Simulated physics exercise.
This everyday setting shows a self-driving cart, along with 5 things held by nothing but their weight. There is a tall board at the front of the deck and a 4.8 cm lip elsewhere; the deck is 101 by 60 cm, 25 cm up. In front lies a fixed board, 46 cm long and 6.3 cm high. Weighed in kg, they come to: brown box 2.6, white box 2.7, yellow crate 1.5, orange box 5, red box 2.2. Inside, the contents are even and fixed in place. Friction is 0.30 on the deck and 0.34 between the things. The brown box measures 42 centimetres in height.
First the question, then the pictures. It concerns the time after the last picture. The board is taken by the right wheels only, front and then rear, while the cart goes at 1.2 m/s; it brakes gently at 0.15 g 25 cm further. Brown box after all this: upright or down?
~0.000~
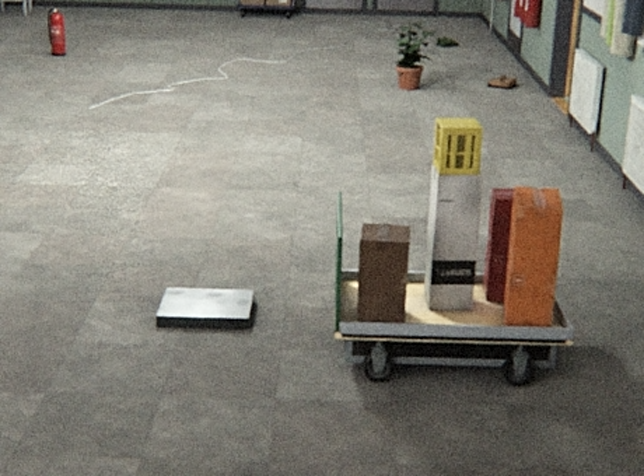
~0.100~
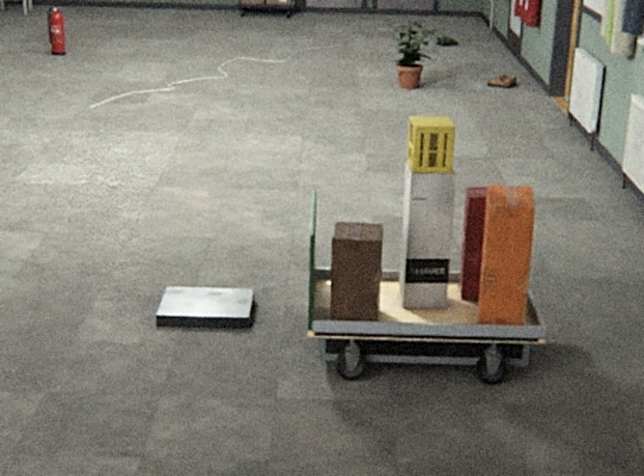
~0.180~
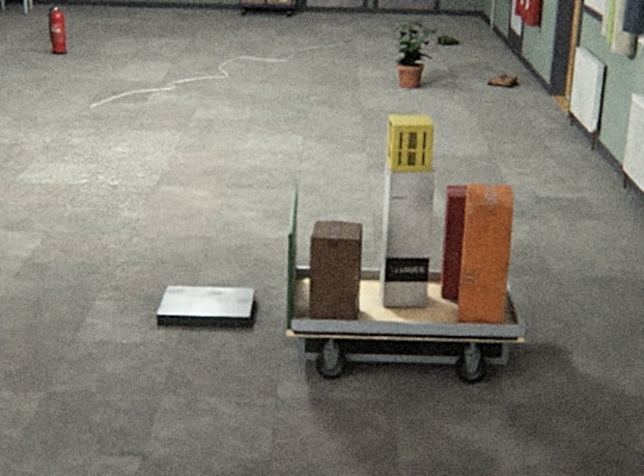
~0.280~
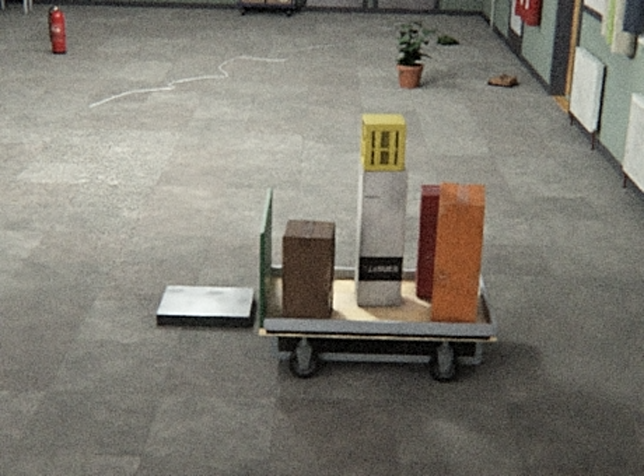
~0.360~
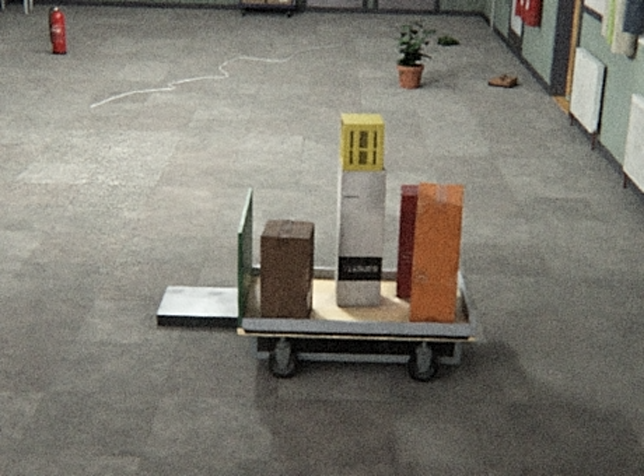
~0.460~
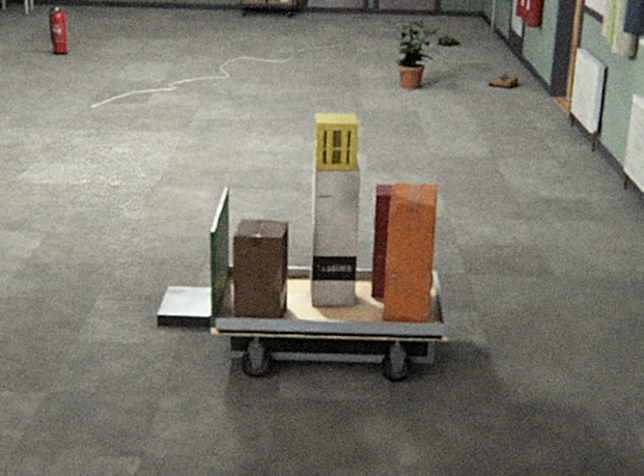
Oh, it makes it through.
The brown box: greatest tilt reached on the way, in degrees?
At most 10 degrees.
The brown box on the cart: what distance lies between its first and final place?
I'd put it at about 6 centimetres.
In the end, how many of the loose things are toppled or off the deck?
It adds up to 4.
By 1.26 s, 151 cm covered; brown box 3 cm from its spot near (46, 264); red box tilted 23°; orange box tilted 19°.
By 1.76 s, 210 cm covered; yellow crate, orange box and red box now off the deck; brown box 5 cm from its spot; white box tilted 31°.
When it is over (2.9 s), off the deck and tipped over, yellow crate, orange box and red box; lying over on the cart, white box; brown box within 10 cm of the start.
